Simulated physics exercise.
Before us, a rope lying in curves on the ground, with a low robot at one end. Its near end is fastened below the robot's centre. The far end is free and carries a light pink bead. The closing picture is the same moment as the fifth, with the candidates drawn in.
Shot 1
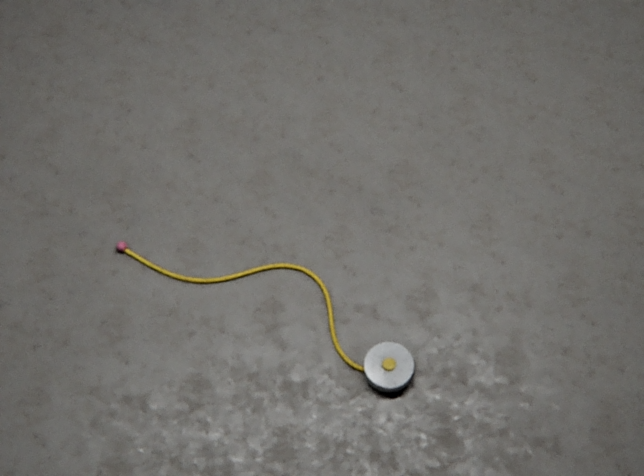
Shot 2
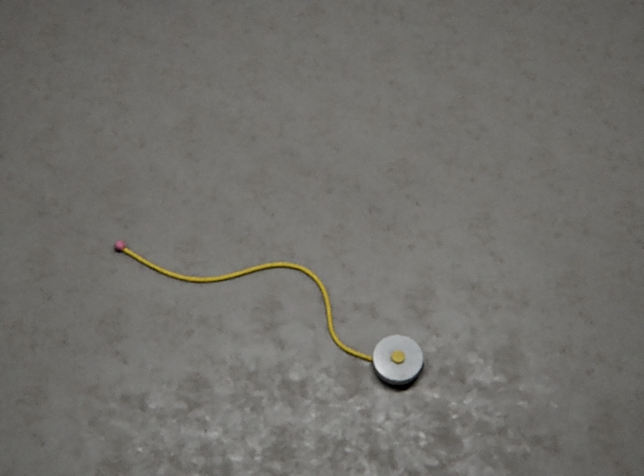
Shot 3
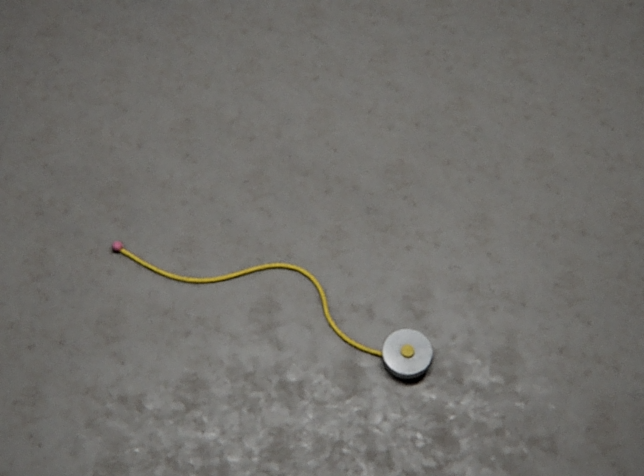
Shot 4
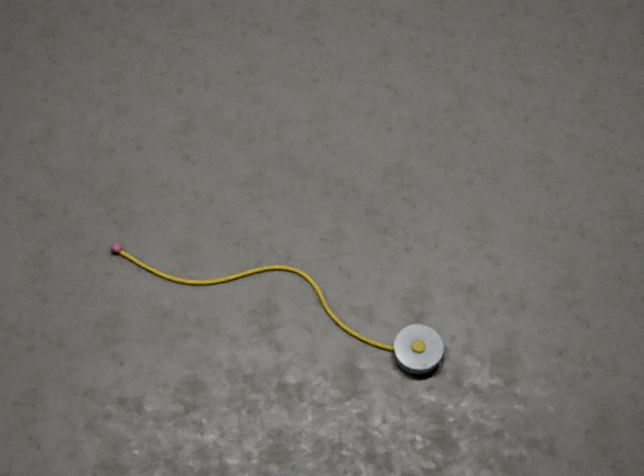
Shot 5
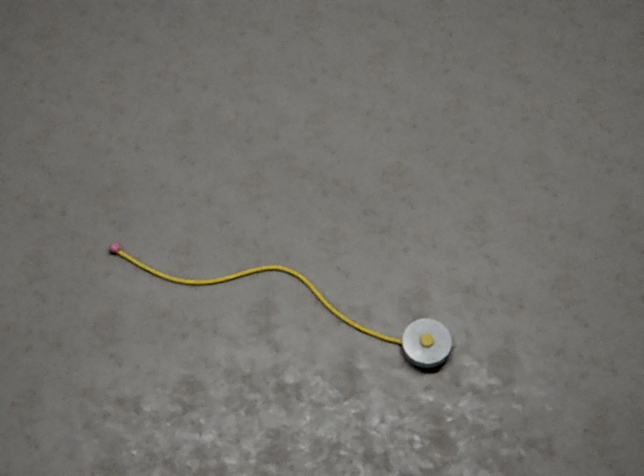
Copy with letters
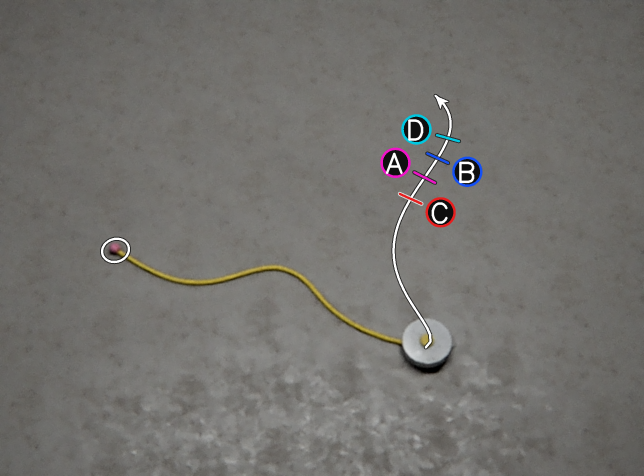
At first, a yellow rope lies in curves on the grey ground, a pink bead at its left end and a round silver robot at its right. The robot moves steadily right and slightly upward, drawing out the nearby bend into a gentler slope, while the bead end barely shifts left.
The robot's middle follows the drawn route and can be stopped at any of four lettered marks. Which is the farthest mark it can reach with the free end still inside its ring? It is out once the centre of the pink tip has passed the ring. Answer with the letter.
As far as tick A.
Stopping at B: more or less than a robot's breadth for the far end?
Less.
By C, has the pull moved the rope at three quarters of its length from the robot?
No.
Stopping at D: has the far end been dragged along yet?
By then, yes.
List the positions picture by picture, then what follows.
Free end (122, 247); robot (389, 368), in the first picture.
Robot (398, 360); free end (120, 246), in the second picture.
Robot (407, 355); free end (117, 246), in the third picture.
Robot (418, 350); free end (117, 248), in the fourth picture.
Robot (426, 344); free end (115, 248), in the fifth picture.
On the marked copy, A at (425, 178); B at (438, 158); C at (411, 199); D at (448, 138); the ring at (115, 250); the route from (426, 347) via (406, 207) to (436, 96).
Following A. Soon after the start, robot (403, 283), middle of the rope (273, 270), free end (115, 248).
Later, robot (399, 219), middle of the rope (273, 270), free end (115, 248).
In the end, robot (425, 173), middle of the rope (283, 260), free end (121, 252); the free end is still in its ring.
As for the rest, B drags the free end to (135, 259); C is safe but short; D drags the free end to (154, 263).
